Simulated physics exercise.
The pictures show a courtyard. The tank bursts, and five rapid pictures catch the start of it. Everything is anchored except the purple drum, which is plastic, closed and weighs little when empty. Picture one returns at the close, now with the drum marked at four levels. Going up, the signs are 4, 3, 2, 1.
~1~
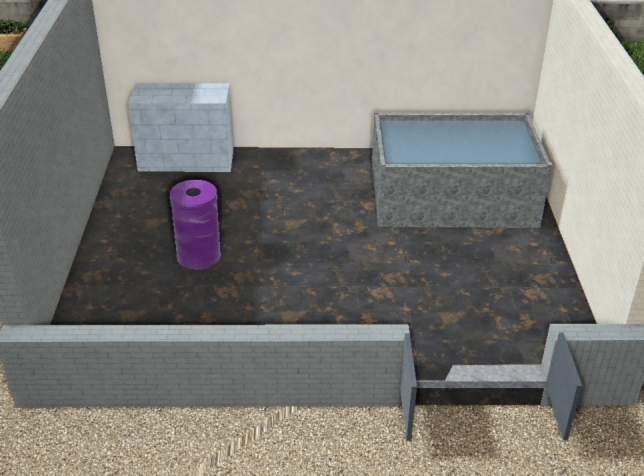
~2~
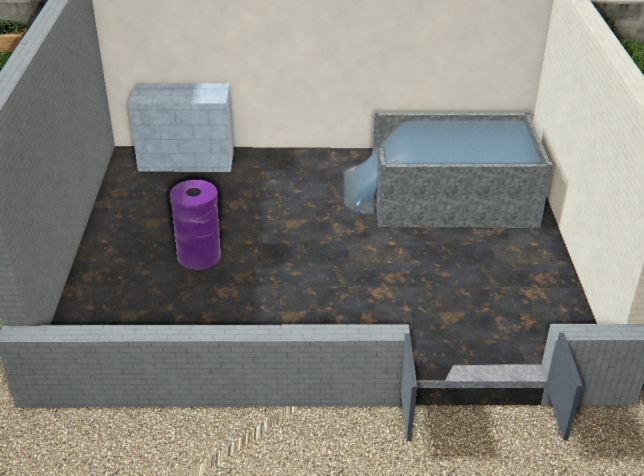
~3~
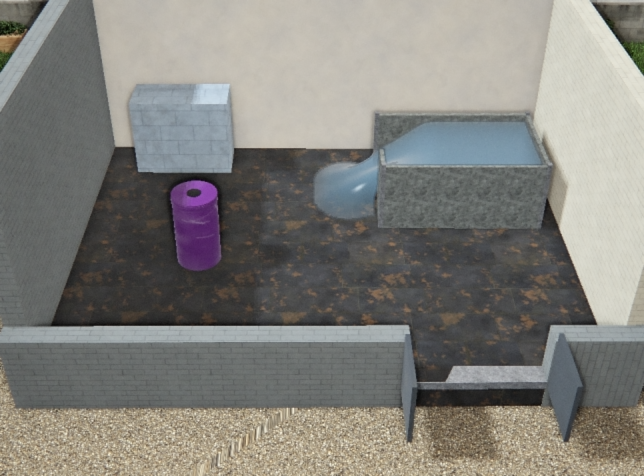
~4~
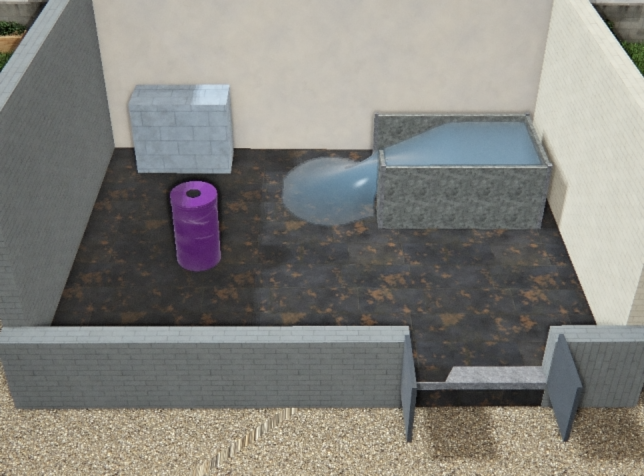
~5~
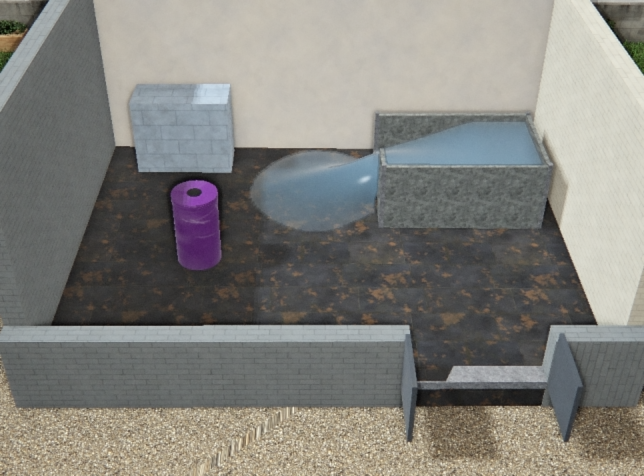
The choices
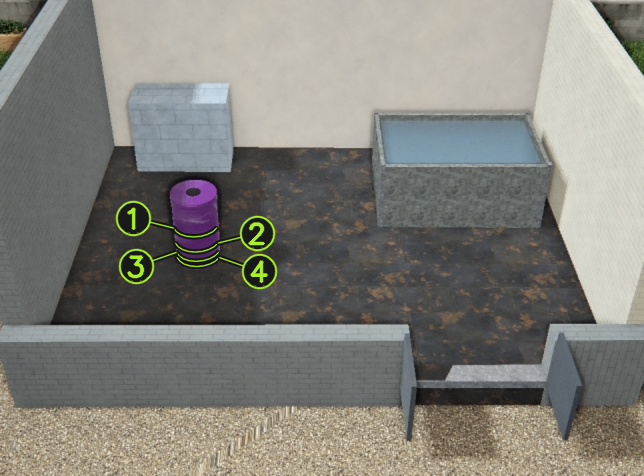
A walled courtyard with a dark, rust-flecked floor is seen from above and in front, with an open gate at the lower right and gravel outside. A grey stone tank full of water stands at the back right, a pale block at the back left, and a purple drum in front of it. Water pours from the tank's left side and spreads leftward across the floor, while the drum stays standing.
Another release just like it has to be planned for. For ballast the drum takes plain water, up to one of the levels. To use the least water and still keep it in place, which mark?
That is level 2.
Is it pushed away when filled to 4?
Yes, that goes wrong.
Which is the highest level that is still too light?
Here it is level 3.
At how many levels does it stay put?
Two of the four.
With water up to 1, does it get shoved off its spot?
No, not at all.
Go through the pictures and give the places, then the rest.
Lid of the purple drum at (193, 192); tank full, its middle at (458, 143); open gate at (479, 328).
Water covers 2 % of the ground and is seen nearest the drum at (352, 201).
Water covers 4 % of the ground and is seen nearest the drum at (333, 210).
Water covers 7 % of the ground and is seen nearest the drum at (303, 214).
Lid of the purple drum at (194, 193); water covers 10 % of the ground and is seen nearest the drum at (279, 216).
On the marked copy, 1 at (193, 236); 2 at (195, 252); 3 at (196, 261); 4 at (196, 266); from the bottom up 4, 3, 2, 1.
For level 1, it does not move.
For level 2, it does not move.
For level 3, it is pushed about twice its own width away.
For level 4, it is pushed about 8 times its own width away.
